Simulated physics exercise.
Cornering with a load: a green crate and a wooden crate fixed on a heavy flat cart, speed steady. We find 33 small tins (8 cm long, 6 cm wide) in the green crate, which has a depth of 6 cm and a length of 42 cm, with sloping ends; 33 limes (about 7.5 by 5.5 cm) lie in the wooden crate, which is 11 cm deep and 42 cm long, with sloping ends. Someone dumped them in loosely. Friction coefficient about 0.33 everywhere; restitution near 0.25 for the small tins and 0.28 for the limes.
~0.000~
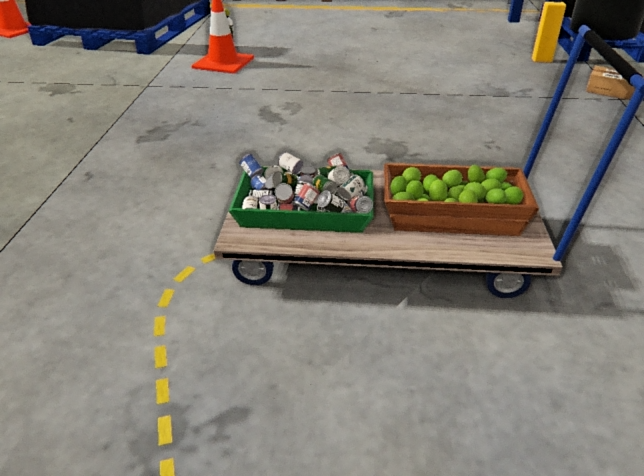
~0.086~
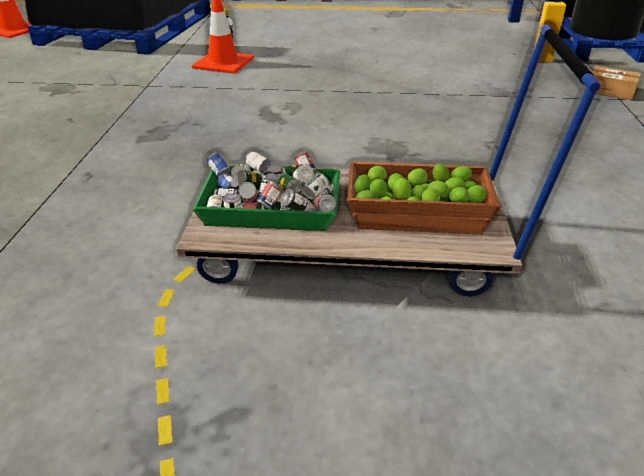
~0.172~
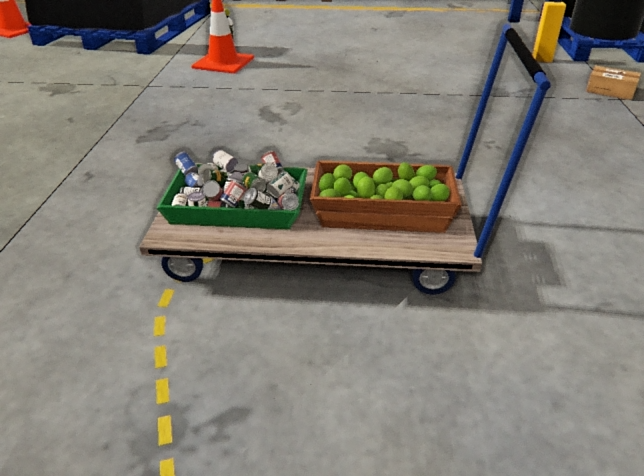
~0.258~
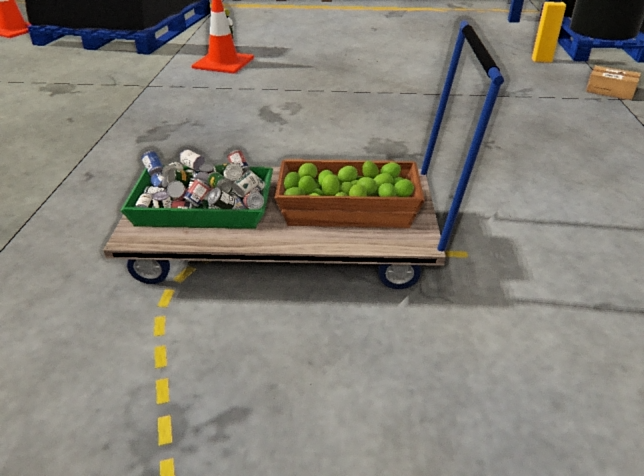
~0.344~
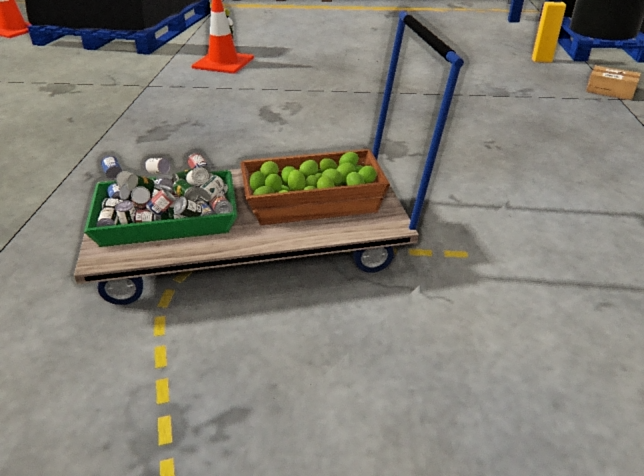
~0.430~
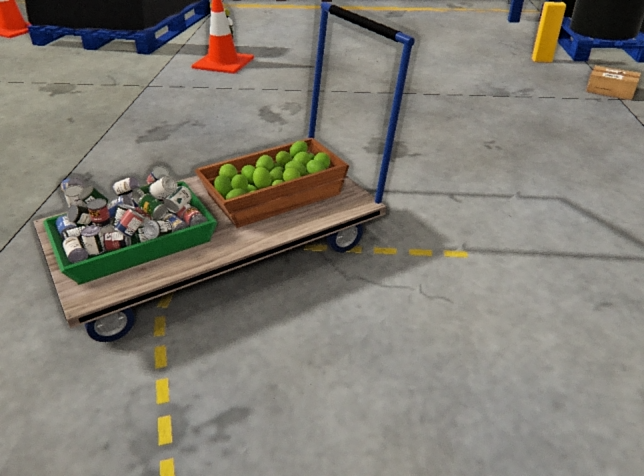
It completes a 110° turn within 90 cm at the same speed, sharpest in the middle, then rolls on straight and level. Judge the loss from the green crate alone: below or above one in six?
I'd say the escapes overshoot a sixth.
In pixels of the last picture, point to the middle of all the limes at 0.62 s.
Somewhere around pixel (180, 194).
After 0.50 s, the green crate is down by 5 of 33 and the wooden crate has all 33.
After 0.62 s, the green crate is down by 8 of 33 and the wooden crate has all 33.
After 0.80 s, the green crate is down by 11 of 33 and the wooden crate has all 33.
When it is over (at 1.25 s), the green crate is down by 11 of 33 and the wooden crate has all 33. Asked share, 11 of 33, 33 per cent.
